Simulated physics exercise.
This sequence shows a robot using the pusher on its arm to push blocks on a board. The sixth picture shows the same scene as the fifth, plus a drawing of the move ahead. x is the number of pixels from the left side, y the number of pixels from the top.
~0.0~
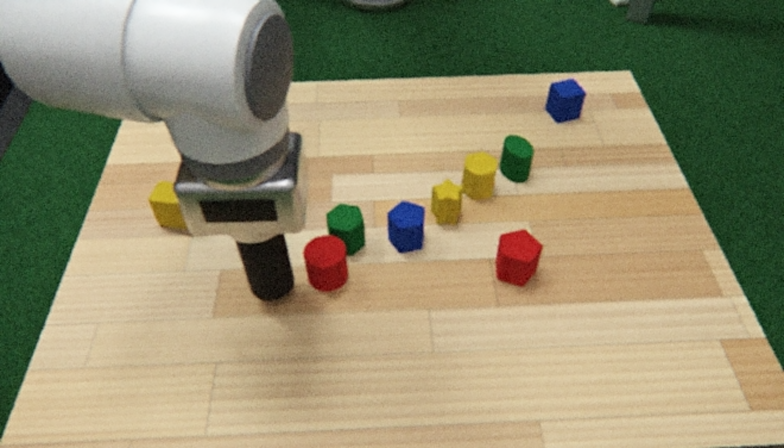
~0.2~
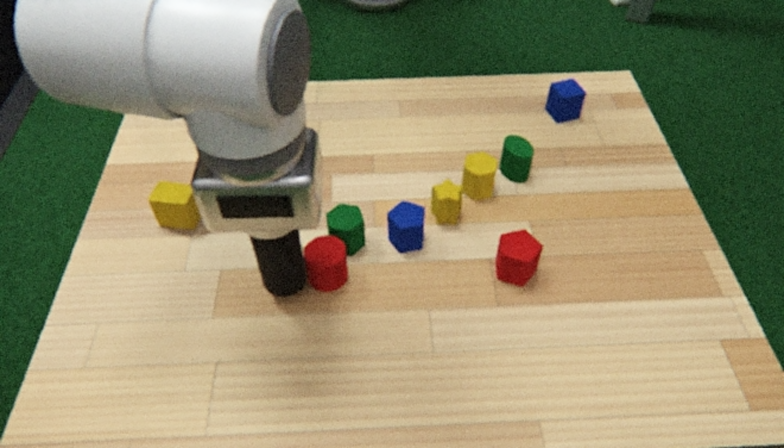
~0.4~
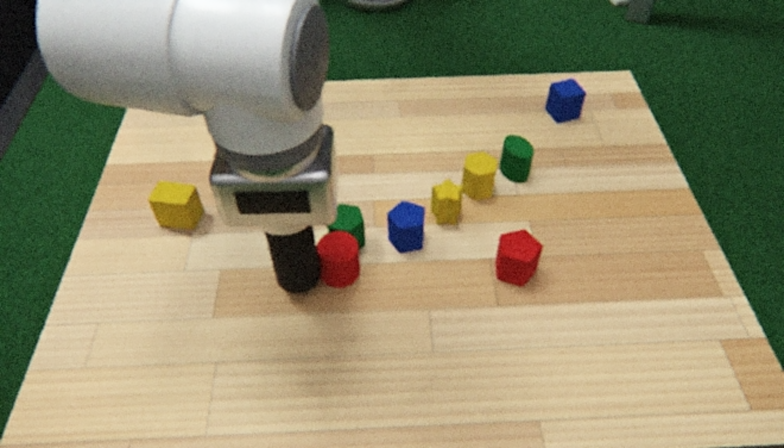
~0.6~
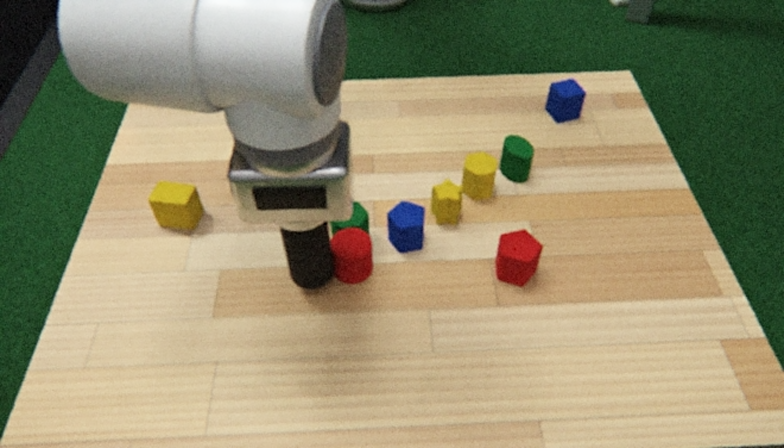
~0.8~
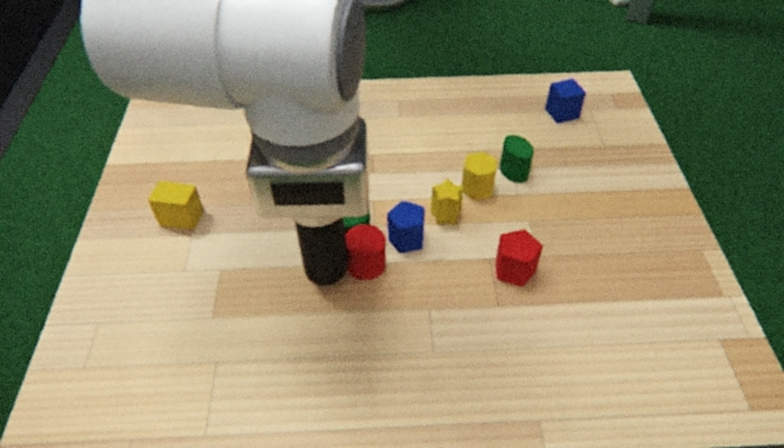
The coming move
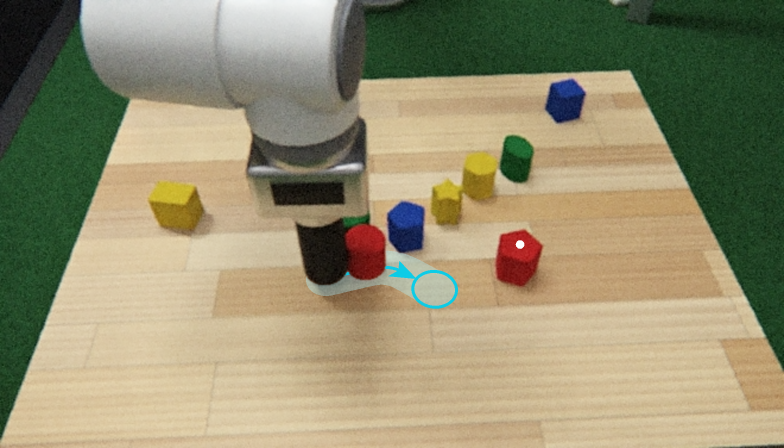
A white robot arm with a black pusher moved right across a wooden board to a red cylinder and nudged it a short way right, partly hiding a green block while the other blocks stayed still.
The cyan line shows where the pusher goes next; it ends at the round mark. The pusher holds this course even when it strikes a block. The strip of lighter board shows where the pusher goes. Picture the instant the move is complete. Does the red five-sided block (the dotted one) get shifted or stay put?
The result: It stays put.
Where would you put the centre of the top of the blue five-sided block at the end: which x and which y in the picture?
It ends at (434, 197).
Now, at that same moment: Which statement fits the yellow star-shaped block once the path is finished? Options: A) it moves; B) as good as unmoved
The correct letter is A.
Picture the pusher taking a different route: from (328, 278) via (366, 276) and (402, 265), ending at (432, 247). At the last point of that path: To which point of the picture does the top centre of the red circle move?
The centre of its top face lies at (465, 203).
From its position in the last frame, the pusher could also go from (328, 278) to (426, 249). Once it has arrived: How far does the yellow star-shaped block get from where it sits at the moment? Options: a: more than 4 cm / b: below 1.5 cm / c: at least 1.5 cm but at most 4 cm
c (at least 1.5 cm but at most 4 cm)
Drawn move, from (328, 278) over (365, 270) and (402, 271) to (435, 289); the dot is on the red five-sided block.
What follows on the original path. One third of the way, pusher (365, 259); red circle (403, 230); blue five-sided block (422, 206), turned 35° anticlockwise.
Two thirds of the way, pusher (403, 262); red circle (434, 224); blue five-sided block (434, 197), turned 50° anticlockwise; yellow star-shaped block (457, 181).
At the end, pusher (435, 279); red circle (437, 225); blue five-sided block (434, 197), turned 50° anticlockwise; yellow star-shaped block (457, 181); red five-sided block still.
